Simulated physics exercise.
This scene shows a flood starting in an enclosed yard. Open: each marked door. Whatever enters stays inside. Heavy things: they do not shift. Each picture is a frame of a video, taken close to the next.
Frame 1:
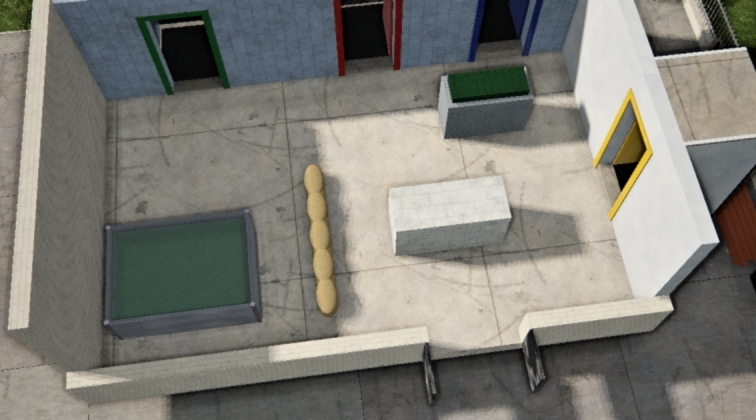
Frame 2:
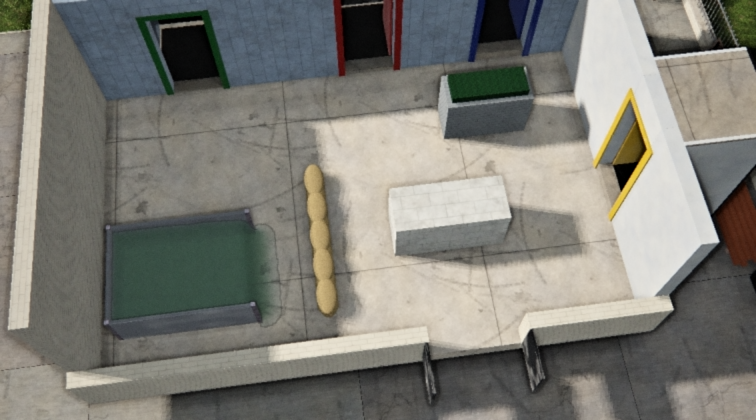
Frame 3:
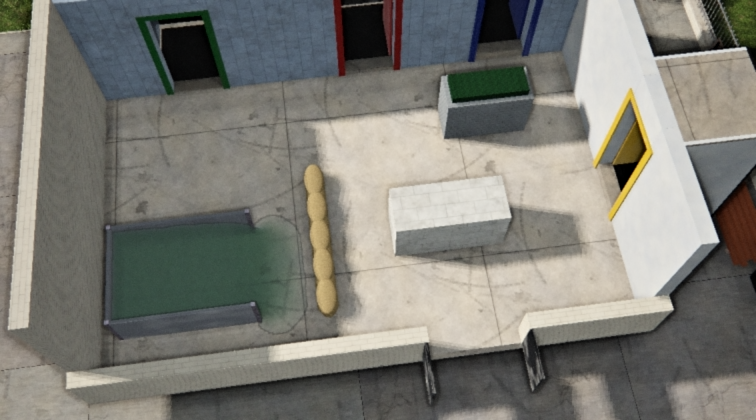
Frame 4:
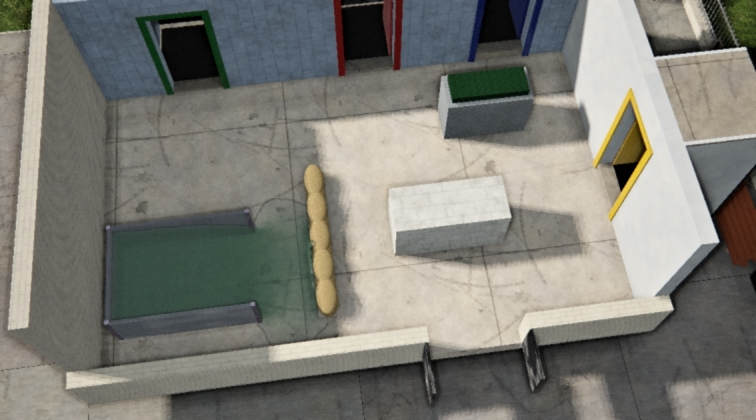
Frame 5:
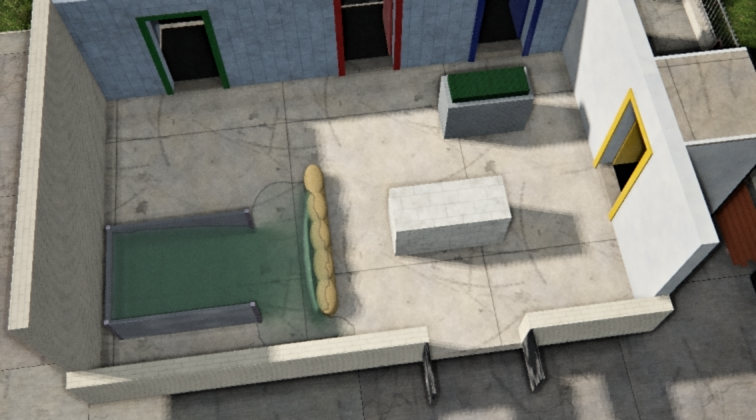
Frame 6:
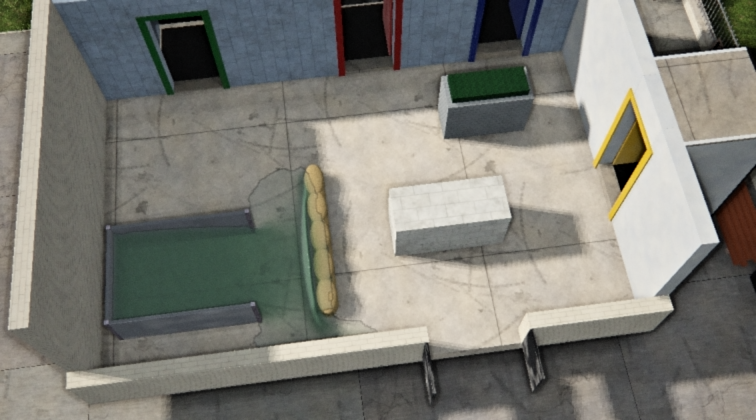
Green water pouring from the open right side of a tank, spreading across a walled yard and rising against a row of sandbags.
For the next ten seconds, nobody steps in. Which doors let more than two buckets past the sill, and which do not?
The green door will most likely go past the limit. The yellow door will most likely keep inside the limit. The red door will most likely keep inside the limit. The blue door will most likely keep inside the limit.
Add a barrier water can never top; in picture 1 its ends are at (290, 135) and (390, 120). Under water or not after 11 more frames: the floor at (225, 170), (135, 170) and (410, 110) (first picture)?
As listed: Wet, free of water, free of water.
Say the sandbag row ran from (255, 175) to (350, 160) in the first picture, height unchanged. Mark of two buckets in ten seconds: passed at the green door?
As far as I can tell, the green door falls short of it.
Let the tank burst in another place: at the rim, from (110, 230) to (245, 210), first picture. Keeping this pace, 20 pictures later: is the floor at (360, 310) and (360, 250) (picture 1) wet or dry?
Taking them in turn, they come out spared and spared.
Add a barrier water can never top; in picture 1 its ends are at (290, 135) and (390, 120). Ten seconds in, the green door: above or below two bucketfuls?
I'd say the green door overshoots the limit.
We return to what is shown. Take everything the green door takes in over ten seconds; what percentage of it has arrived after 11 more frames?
Estimated share: About 0 %.
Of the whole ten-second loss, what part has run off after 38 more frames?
I'd say about 65 per cent.
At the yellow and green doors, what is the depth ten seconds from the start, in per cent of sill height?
Roughly 20 and 130 %.
A moment on, water covers 25 % of the floor; the green door not reached, the yellow door not reached, the red door not reached, the blue door not reached.
Next, water covers 45 % of the floor; the green door under two buckets in, the yellow door not reached, the red door not reached, the blue door not reached.
Then, water covers 65 % of the floor; the green door over two buckets in, the yellow door not reached, the red door wet at the sill, nothing in, the blue door not reached.
Later, water covers 85 % of the floor; the green door far over two buckets in, the yellow door wet at the sill, nothing in, the red door wet at the sill, nothing in, the blue door wet at the sill, nothing in.
In the end, water covers 95 % of the floor; the green door far over two buckets in, the yellow door wet at the sill, nothing in, the red door wet at the sill, nothing in, the blue door wet at the sill, nothing in.
